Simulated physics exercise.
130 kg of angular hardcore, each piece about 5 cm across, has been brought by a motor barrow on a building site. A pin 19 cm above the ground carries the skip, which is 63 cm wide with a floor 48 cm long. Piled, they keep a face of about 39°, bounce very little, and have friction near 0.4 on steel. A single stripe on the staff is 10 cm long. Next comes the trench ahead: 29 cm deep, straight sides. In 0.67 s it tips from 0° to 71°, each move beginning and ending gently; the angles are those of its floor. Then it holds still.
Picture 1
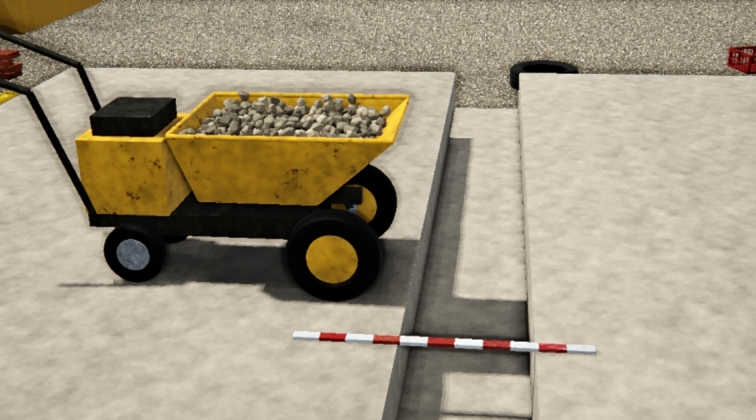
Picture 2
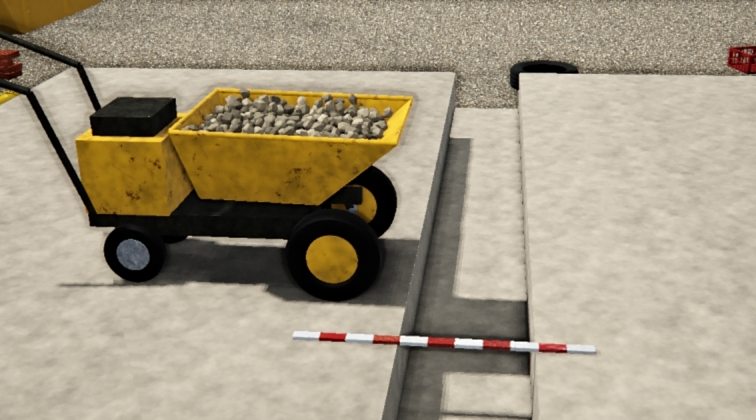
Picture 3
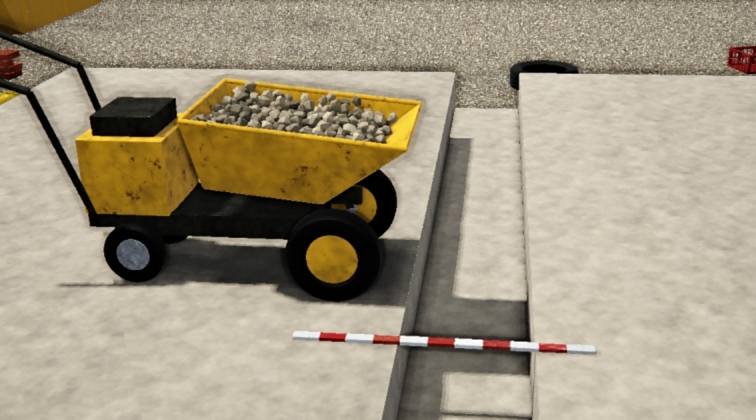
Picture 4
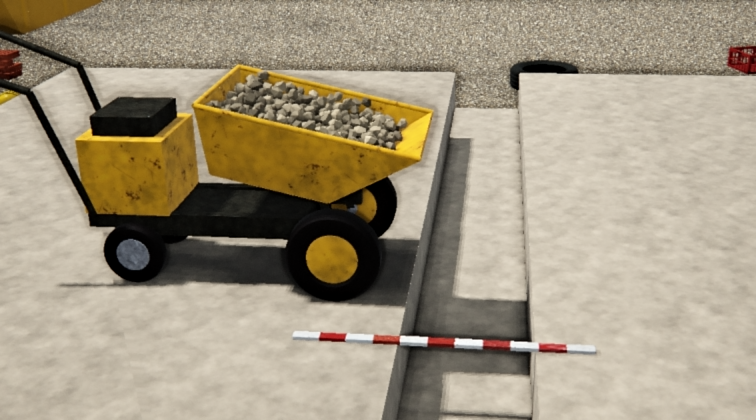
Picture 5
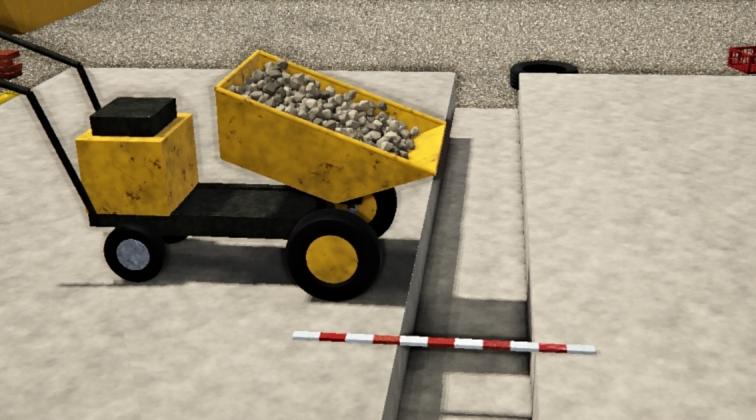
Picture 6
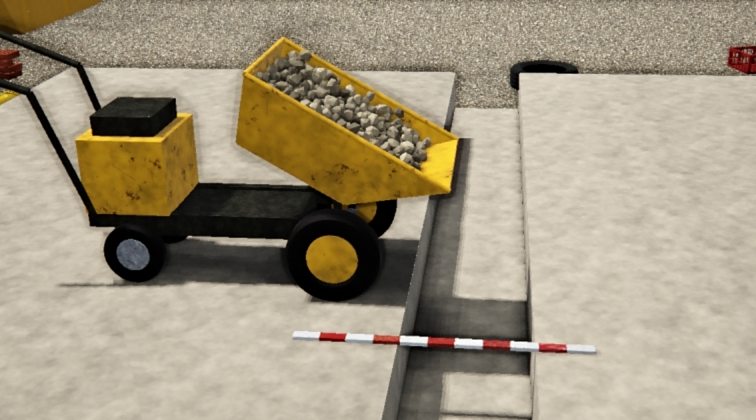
A yellow motor barrow with a skip full of grey stones stands at left on a pale concrete slab, seen from the side and slightly above on a building site. A red-and-white striped staff lies across the trench to its right, with gravel and a black tyre behind. The skip tilts smoothly forward to the right, its back rising, while barrow and camera stay still.
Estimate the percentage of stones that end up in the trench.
Roughly 72 per cent.
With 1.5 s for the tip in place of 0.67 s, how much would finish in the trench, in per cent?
I'd put it at roughly 90 per cent.
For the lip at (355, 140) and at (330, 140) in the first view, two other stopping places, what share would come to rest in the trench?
From the first spot near 95, from the second near 100 per cent.
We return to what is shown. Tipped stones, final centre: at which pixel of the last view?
Their centre sits close to (510, 313).
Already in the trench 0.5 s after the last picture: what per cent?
Some 25 per cent.
Then, 0.2 s after the last picture the floor is at 60°, 100 % in the skip; the foremost stones are at (460, 216).
Then, 0.5 s after the last picture the floor is at 71°, 70 % in the skip, 26 % in the trench, 4 % past the trench; the foremost stones are at (553, 279).
Then, 0.8 s after the last picture the floor is at 71°, 11 % in the skip, 60 % in the trench, 29 % past the trench; the foremost stones are at (705, 266).
Then, 2.8 s after the last picture the floor is at 71°, 0 % in the skip, 72 % in the trench, 28 % past the trench; the foremost stones are past the picture's edge.
